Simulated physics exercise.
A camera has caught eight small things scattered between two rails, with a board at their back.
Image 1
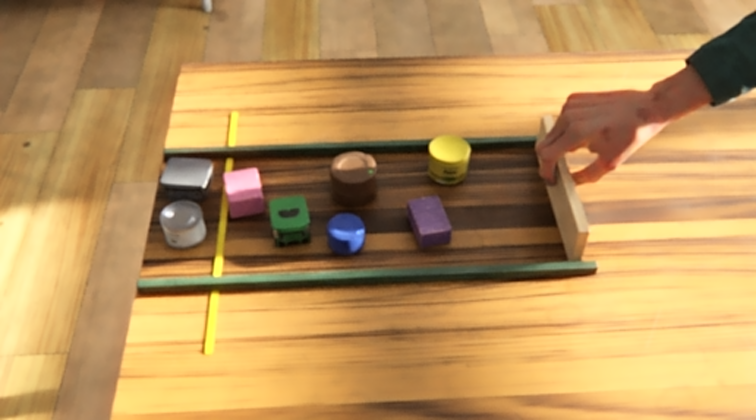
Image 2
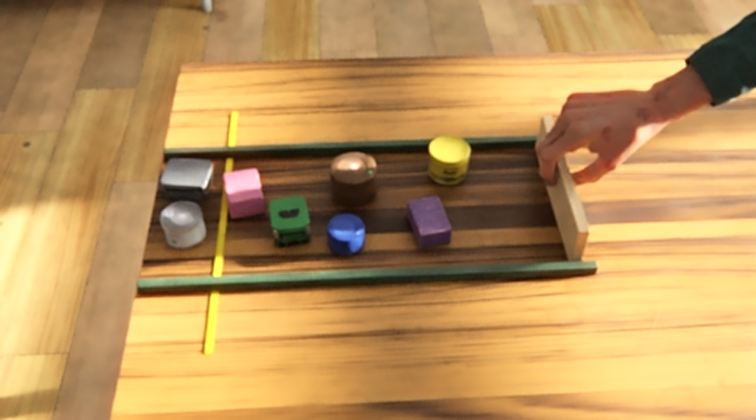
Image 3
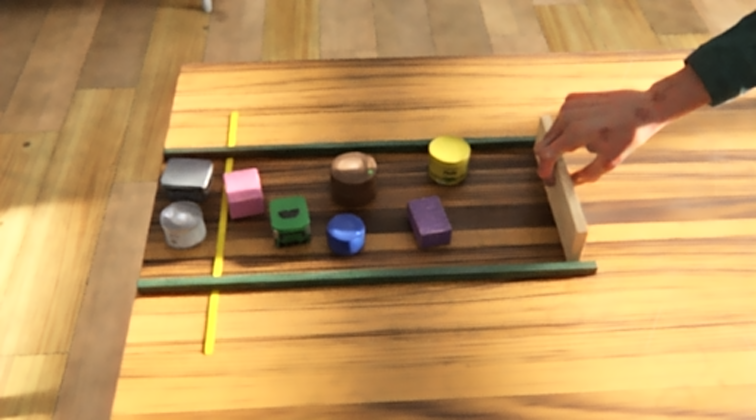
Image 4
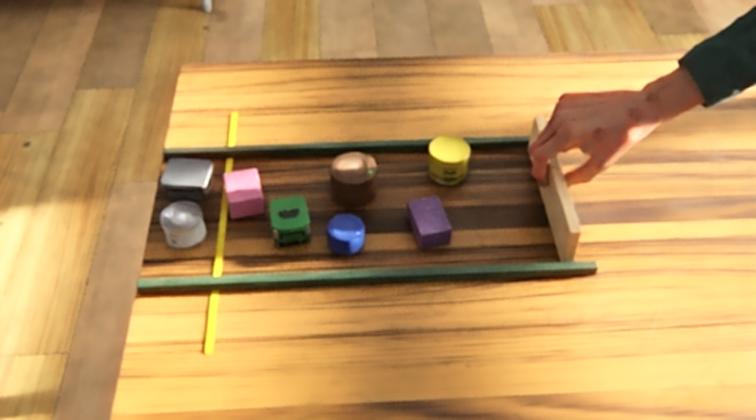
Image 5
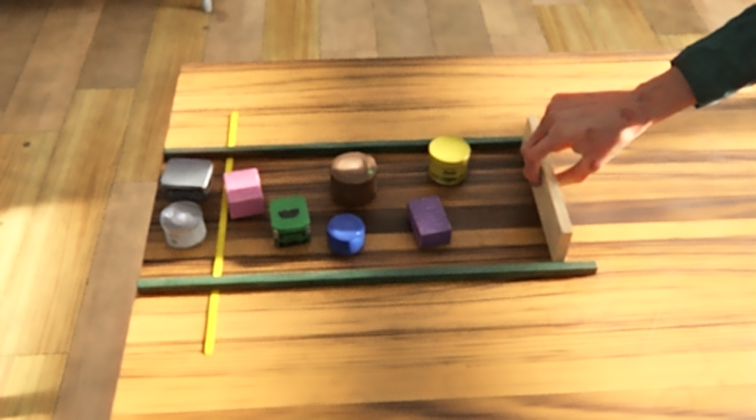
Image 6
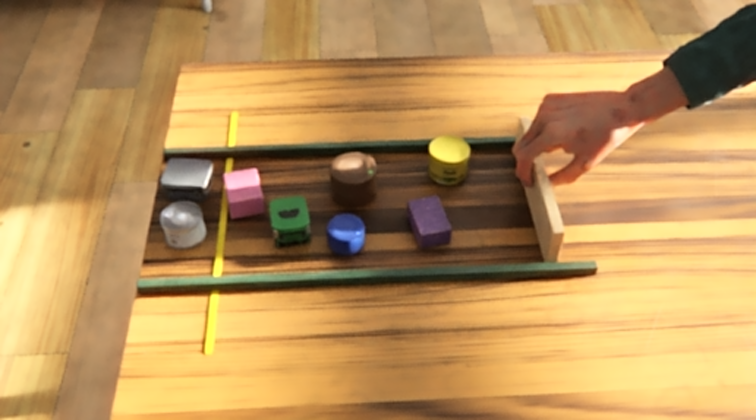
On a striped wooden table, a hand sliding a pale board slightly left between green rails, the small coloured objects staying still.
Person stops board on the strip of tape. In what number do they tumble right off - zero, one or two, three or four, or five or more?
Tally: One to two.
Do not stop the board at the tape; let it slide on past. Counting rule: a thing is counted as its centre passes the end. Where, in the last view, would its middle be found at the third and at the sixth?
I'd put the first at about (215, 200) and the next at about (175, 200).
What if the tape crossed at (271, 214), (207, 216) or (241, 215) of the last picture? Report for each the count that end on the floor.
Tallies in the order asked: 0, 3, 2.
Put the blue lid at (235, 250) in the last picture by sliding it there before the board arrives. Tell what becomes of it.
It is still up.
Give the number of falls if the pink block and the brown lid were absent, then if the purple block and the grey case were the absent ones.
In order, the numbers are 1 and 1.
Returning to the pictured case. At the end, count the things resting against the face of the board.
At rest, 3 are in contact.
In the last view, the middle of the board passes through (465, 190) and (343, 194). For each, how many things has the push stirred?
That makes 1 at the first spot and 5 at the second.
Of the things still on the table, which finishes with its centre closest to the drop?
The pink block winds up nearest.
A little later, none off yet; grey case at rest near (189, 181); white pot at rest near (184, 226); pink block at rest near (244, 194).
When it is over, the number that fall off is one or two; down, white pot and grey case.
